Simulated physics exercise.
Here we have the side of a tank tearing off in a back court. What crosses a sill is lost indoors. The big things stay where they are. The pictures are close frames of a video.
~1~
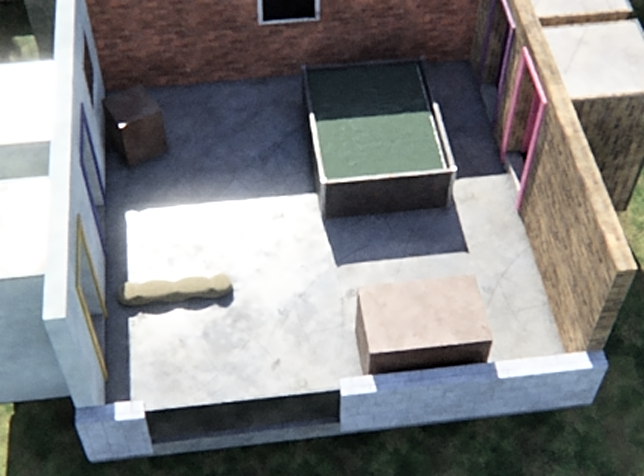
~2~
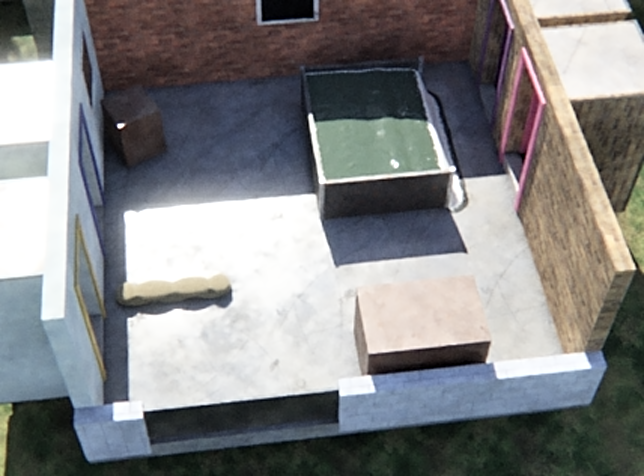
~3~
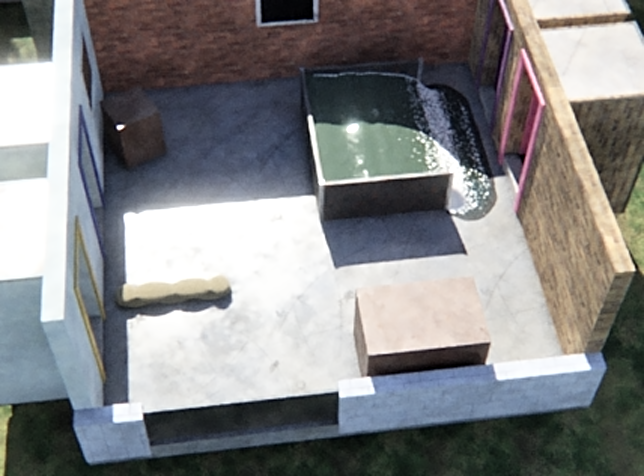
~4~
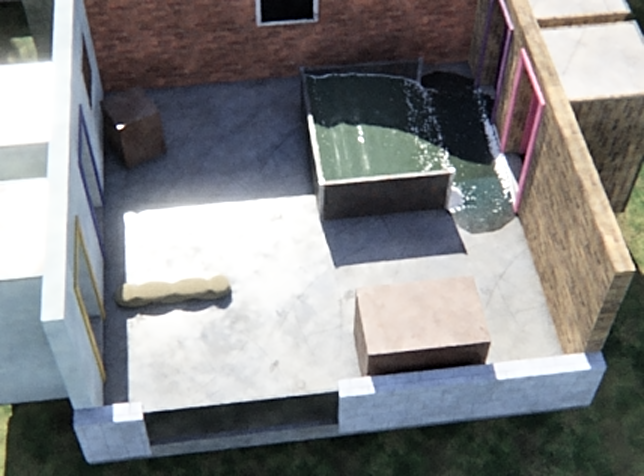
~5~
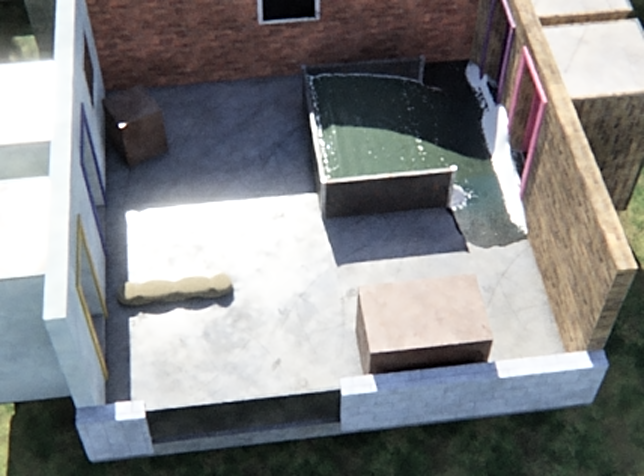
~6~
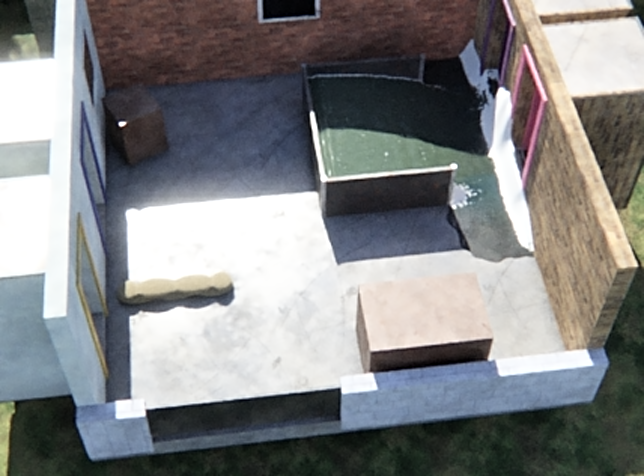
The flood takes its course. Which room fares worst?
The purple door.
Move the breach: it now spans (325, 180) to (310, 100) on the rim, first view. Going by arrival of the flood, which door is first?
I say the door marked blue.
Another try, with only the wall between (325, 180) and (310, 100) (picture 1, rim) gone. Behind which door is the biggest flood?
That is the door marked blue.
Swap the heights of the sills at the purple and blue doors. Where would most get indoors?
That is the purple door.
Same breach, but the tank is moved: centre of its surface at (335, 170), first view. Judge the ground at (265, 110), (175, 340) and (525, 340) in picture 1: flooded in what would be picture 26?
As listed: Flooded, dry, flooded.
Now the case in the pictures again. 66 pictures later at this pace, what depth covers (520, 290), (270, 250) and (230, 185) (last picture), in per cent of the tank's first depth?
Roughly 12, 10 and 6 per cent, in turn.
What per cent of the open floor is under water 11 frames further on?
Roughly 30 per cent.
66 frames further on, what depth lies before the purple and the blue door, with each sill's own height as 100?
About 50 and 290 per cent.
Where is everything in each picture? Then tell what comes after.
The water tank at (375, 120) is whole and still, in the first frame.
Water pours out at (431, 136) and has run to (452, 209), in the second frame.
Water pours out at (430, 140) and has run to (476, 214), in the third frame.
The front is at (508, 217), out from the gap at (430, 141), in the fourth frame.
Water pours out at (432, 140) and has run to (469, 61), in the fifth frame.
The front is at (531, 252), out from the gap at (432, 139), in the sixth frame.
A moment on, water covers 20 % of the floor; purple door a lot in, blue door not reached, pink door a lot in, yellow door not reached.
Next, water covers 30 % of the floor; purple door a lot in, blue door not reached, pink door a lot in, yellow door not reached.
Then, water covers 55 % of the floor; purple door a lot in, blue door not reached, pink door a lot in, yellow door not reached.
Later, water covers 85 % of the floor; purple door a lot in, blue door wet at the sill, nothing in, pink door a lot in, yellow door wet at the sill, nothing in.
In the end, water covers 95 % of the floor; purple door a lot in, blue door some in, pink door a lot in, yellow door wet at the sill, nothing in; the purple door has let in the most.
